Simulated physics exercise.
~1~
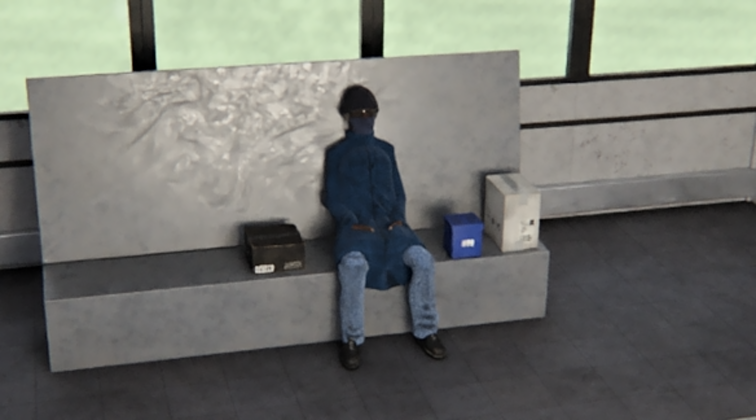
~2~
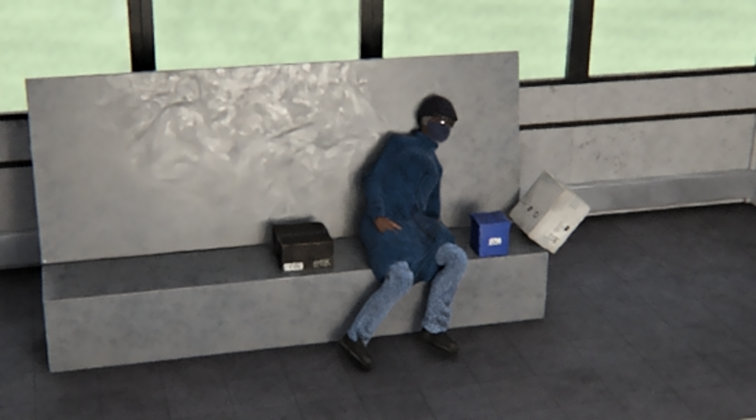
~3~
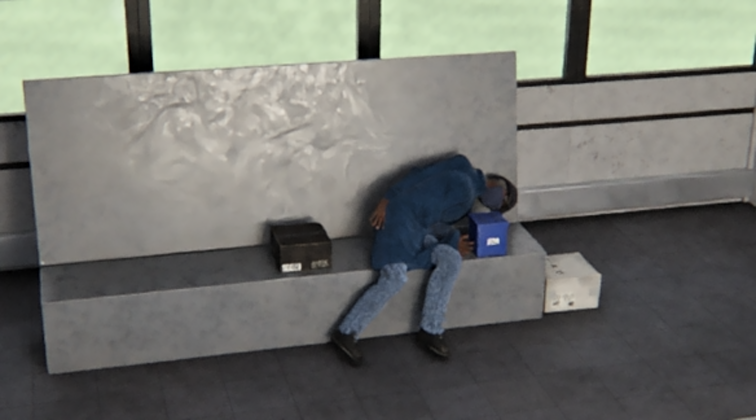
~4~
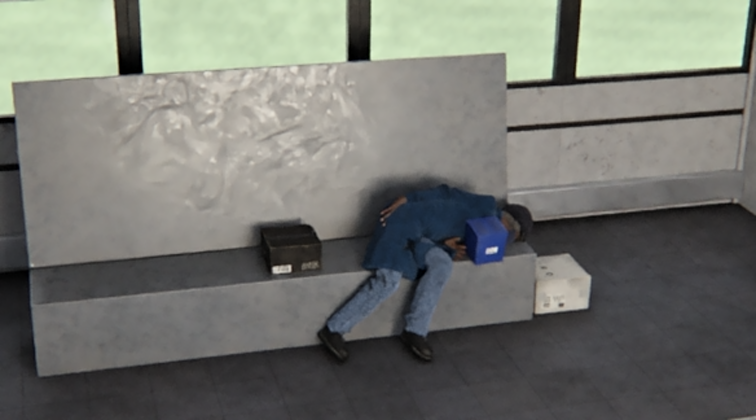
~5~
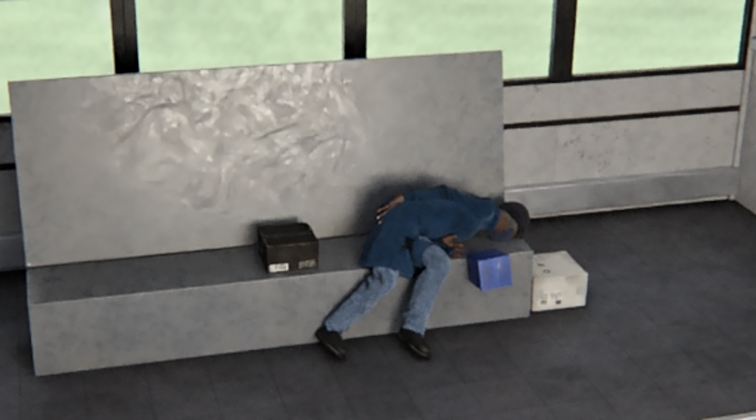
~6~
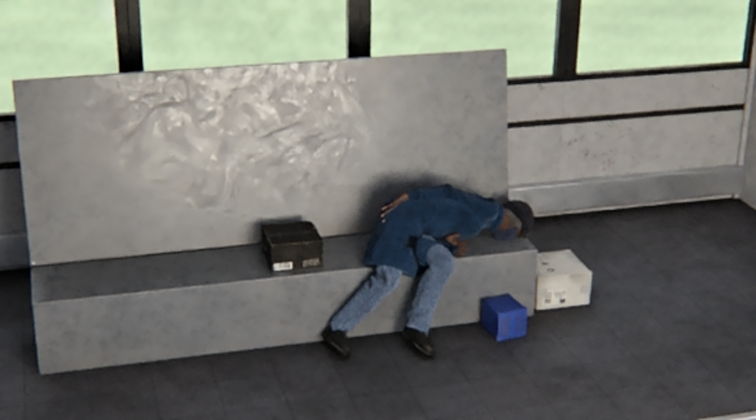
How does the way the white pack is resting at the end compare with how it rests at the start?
At the start the white pack stands upright on the bench, and at the end it lies on its side on the floor just past the right end of the bench.
